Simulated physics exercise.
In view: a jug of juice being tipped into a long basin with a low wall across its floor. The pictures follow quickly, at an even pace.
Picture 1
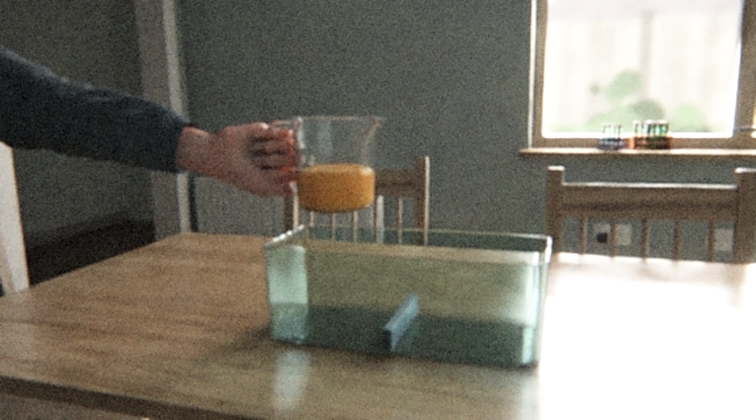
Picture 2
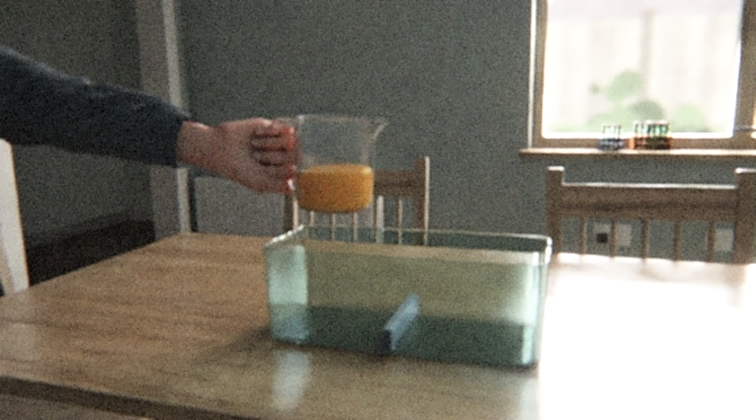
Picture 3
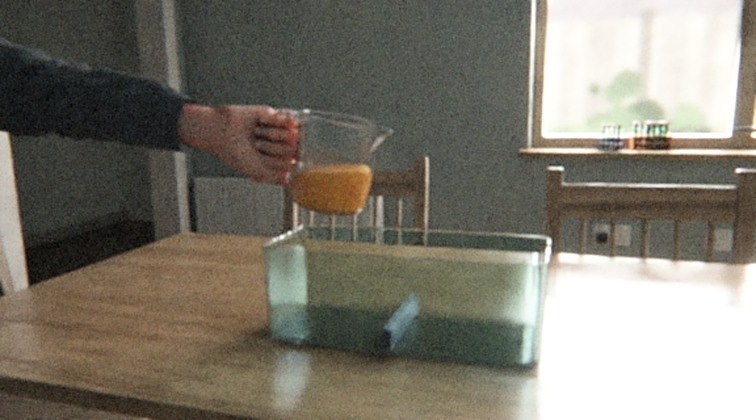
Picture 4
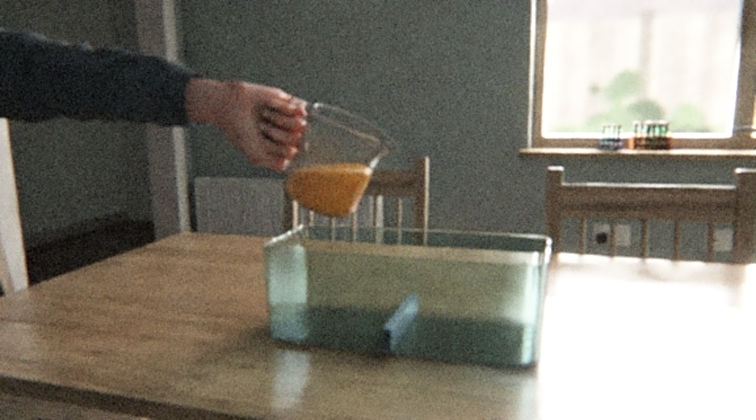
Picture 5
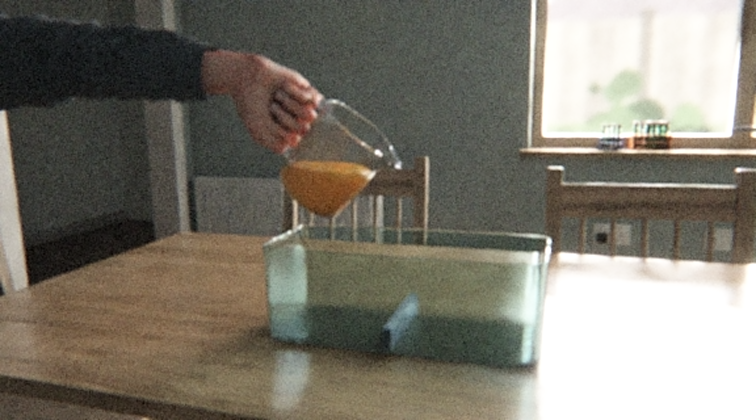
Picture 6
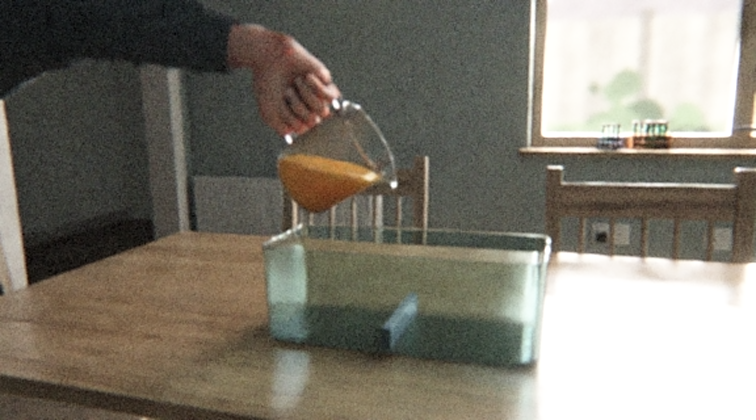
A dim room with grey walls is seen from across a wooden table, with chairs behind it and a bright window at the right. A long, clear greenish basin with a low bluish wall across its floor sits on the table, below a glass jug of orange juice held by a dark-sleeved arm from the left. The hand rises and steadily tips the jug rightward, while the camera stays still.
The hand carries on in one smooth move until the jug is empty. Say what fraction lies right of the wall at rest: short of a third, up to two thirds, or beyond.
In the end above two thirds is right of the wall.
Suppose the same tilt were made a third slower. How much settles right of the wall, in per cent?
It comes to 90 per cent or so.
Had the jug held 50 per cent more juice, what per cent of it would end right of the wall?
About 90 per cent.
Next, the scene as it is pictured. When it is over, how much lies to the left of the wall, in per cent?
Some 10 per cent.
A moment on, the jug is tipped on its side and 65 per cent is still to pour, 4 is left of the wall and 10 right of it.
Next, the jug is tipped on its side and 29 per cent is still to pour, 2 is left of the wall and 59 right of it.
Then the jug is tipped on its side and 12 per cent is still to pour, 6 is left of the wall and 77 right of it.
Later the jug is tipped on its side and 4 per cent is still to pour, 7 is left of the wall and 86 right of it.
At rest 11 per cent lies left of the wall, 88 right of it and 0 outside.
